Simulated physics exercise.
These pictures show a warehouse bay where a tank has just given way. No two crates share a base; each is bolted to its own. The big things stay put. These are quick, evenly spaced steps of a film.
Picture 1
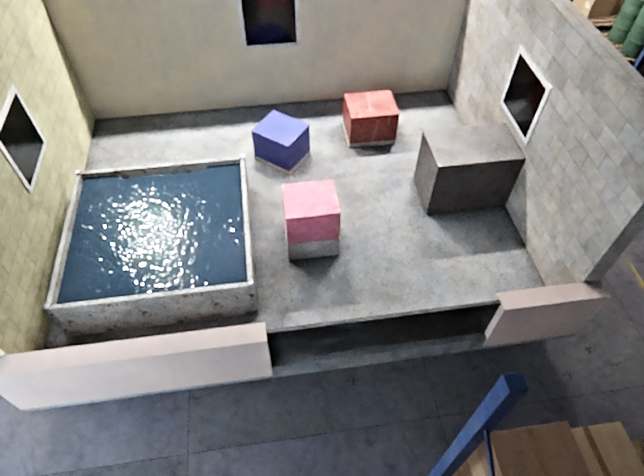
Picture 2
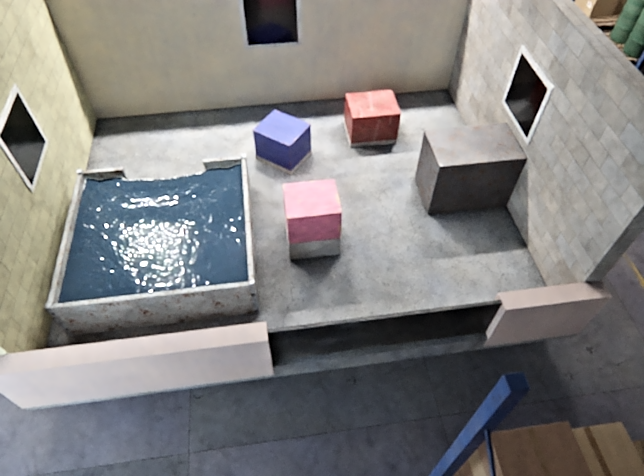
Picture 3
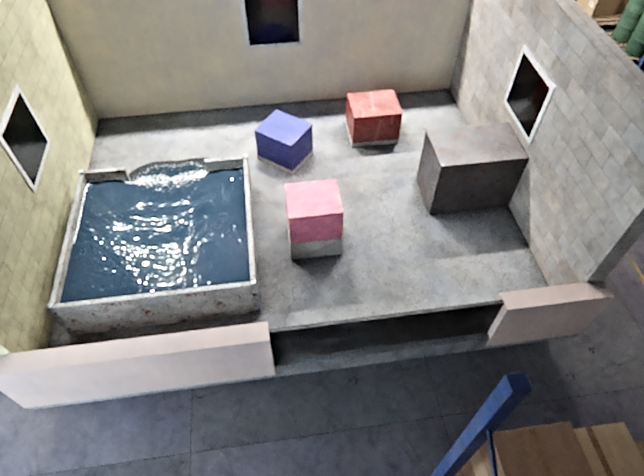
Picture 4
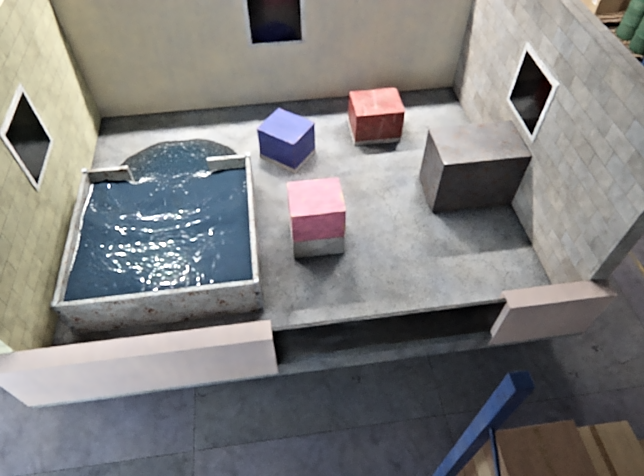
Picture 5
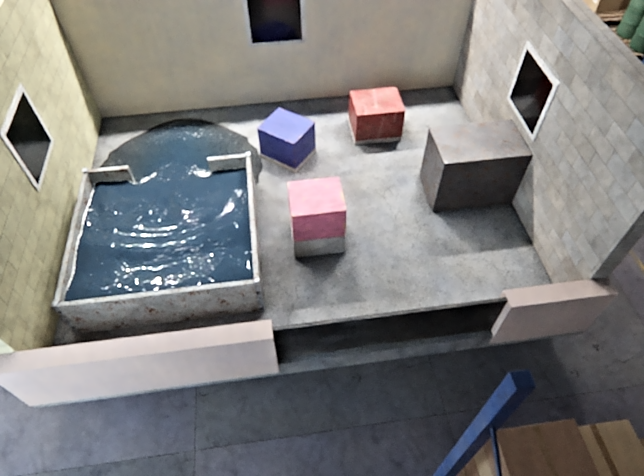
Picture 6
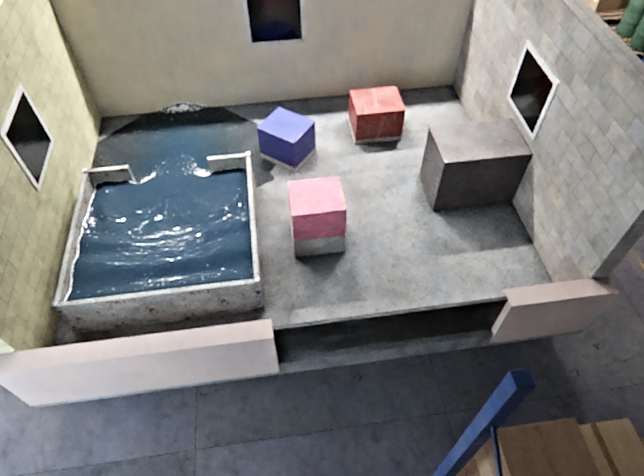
The clip shows an open tank of water in a walled bay with blue, red, pink and dark grey blocks; water pours through a gap on the tank's far side and spreads across the floor to the back wall.
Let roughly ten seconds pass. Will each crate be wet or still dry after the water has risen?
Afterwards the pink crate is still dry, the red crate is wet, the blue crate is wet.
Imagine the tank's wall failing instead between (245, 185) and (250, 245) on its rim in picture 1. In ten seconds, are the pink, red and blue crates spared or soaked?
Pink gets drenched, red gets drenched, blue gets drenched.
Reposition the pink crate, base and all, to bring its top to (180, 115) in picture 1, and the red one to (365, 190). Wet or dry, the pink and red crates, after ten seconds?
The pink crate is reached, while the red crate is reached.
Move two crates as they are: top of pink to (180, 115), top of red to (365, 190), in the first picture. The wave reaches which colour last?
I would point to the one in red.
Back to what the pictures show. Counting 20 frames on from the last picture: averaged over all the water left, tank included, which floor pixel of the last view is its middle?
The water centres close to (204, 185).
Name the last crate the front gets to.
I think it's the crate marked pink.
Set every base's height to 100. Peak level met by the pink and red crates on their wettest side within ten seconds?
About 50 percent and about 250 percent.
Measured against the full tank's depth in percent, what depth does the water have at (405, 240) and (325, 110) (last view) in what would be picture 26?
First 0 %, then 16 %.
A moment on, water covers 25 % of the floor; the pink crate not reached, the red crate not reached, the blue crate water round its plinth.
Next, water covers 30 % of the floor; the pink crate not reached, the red crate water round its plinth, the blue crate water round its plinth.
Then, water covers 50 % of the floor; the pink crate not reached, the red crate water round its plinth, the blue crate water round its plinth.
Later, water covers 85 % of the floor; the pink crate water round its plinth, the red crate water round its plinth, the blue crate water round its plinth.
In the end, water covers 100 % of the floor; the pink crate stayed above the water, the red crate was topped, the blue crate was topped.
